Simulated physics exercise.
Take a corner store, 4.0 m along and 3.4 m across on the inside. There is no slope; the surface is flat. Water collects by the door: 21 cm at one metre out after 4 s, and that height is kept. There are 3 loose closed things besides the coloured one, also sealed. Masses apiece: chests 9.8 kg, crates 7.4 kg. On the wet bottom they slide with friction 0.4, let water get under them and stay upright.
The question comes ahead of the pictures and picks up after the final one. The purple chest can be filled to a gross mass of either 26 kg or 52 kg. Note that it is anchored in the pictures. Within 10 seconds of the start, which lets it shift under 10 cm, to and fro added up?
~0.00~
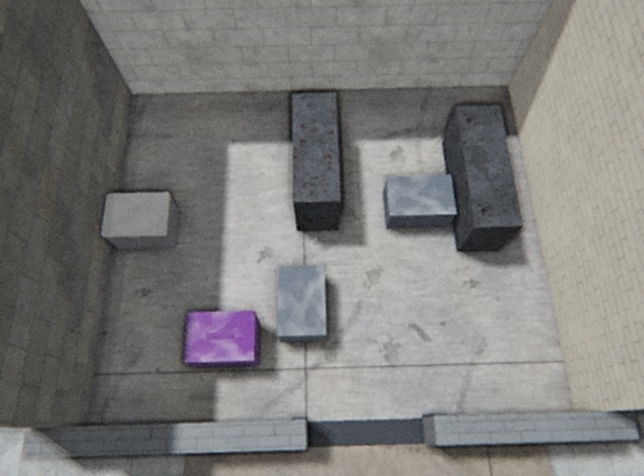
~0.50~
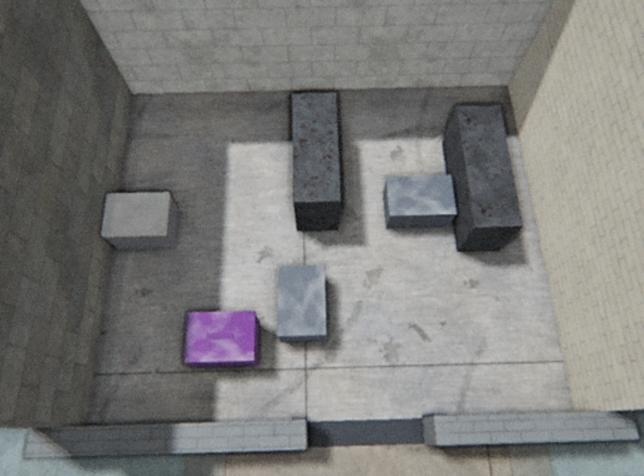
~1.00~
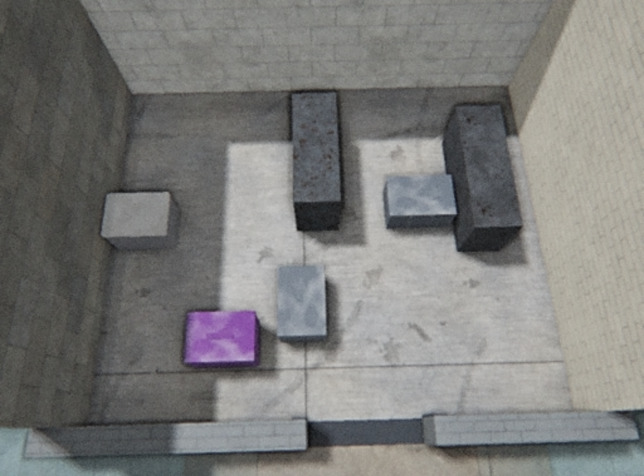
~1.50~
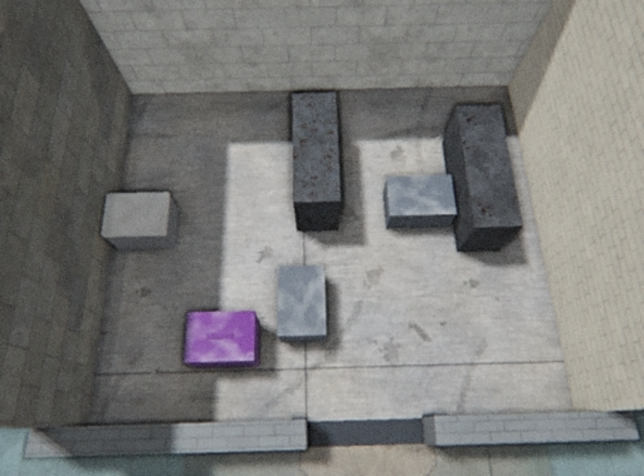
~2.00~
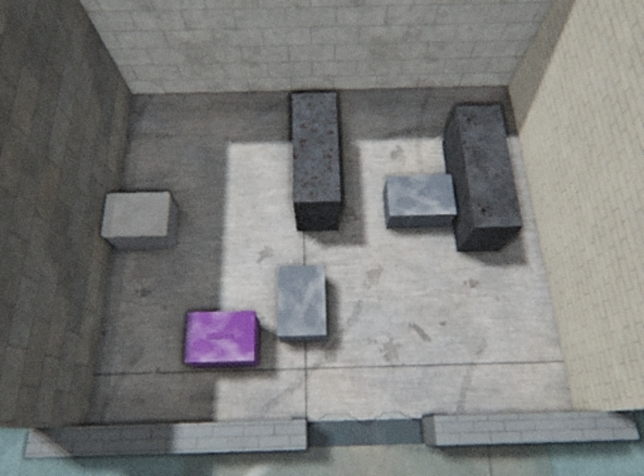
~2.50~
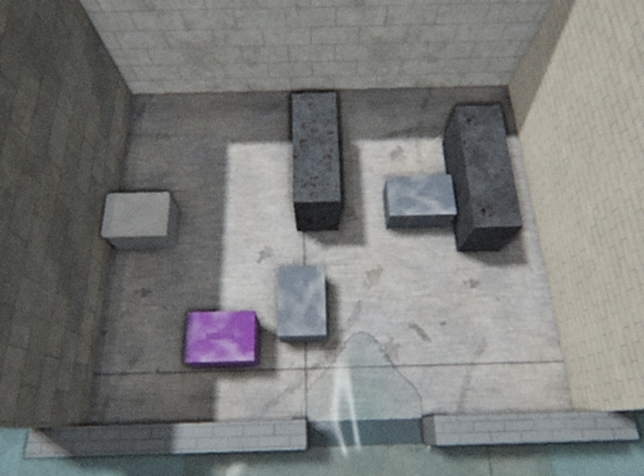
Going by the pictures, it is pinned by the lighter mass already.
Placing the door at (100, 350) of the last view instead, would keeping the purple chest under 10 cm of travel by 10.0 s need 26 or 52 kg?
The answer is that only the greater mass suffices.
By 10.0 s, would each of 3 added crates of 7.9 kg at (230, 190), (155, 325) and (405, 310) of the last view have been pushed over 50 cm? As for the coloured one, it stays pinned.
First: Beyond the limit; second: Inside the limit; third: Beyond the limit.
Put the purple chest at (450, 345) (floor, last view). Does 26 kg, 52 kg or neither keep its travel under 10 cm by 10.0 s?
Note: Both OK.
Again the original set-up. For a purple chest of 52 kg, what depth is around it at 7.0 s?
Something like 2 centimetres.
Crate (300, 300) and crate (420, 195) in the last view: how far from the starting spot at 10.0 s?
One is off by 200 cm, the other by 120 cm, in the order asked.
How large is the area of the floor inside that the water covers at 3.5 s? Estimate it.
About 2.5 m2.
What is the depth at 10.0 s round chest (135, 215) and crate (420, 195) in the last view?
First roughly 6 cm, second roughly 10 cm.
After 3.5 s the purple chest would be 0 cm from its start with 26 kg and 0 cm from its start with 52 kg; 1 cm of water round it then.
After 4.5 s the purple chest would be 0 cm from its start with 26 kg and 0 cm from its start with 52 kg; 2 cm of water round it then.
After 7.0 s the purple chest would be 0 cm from its start with 26 kg and 0 cm from its start with 52 kg; 2 cm of water round it then.
After 10.0 s the purple chest would be 0 cm from its start with 26 kg and 0 cm from its start with 52 kg; 5 cm of water round it then.
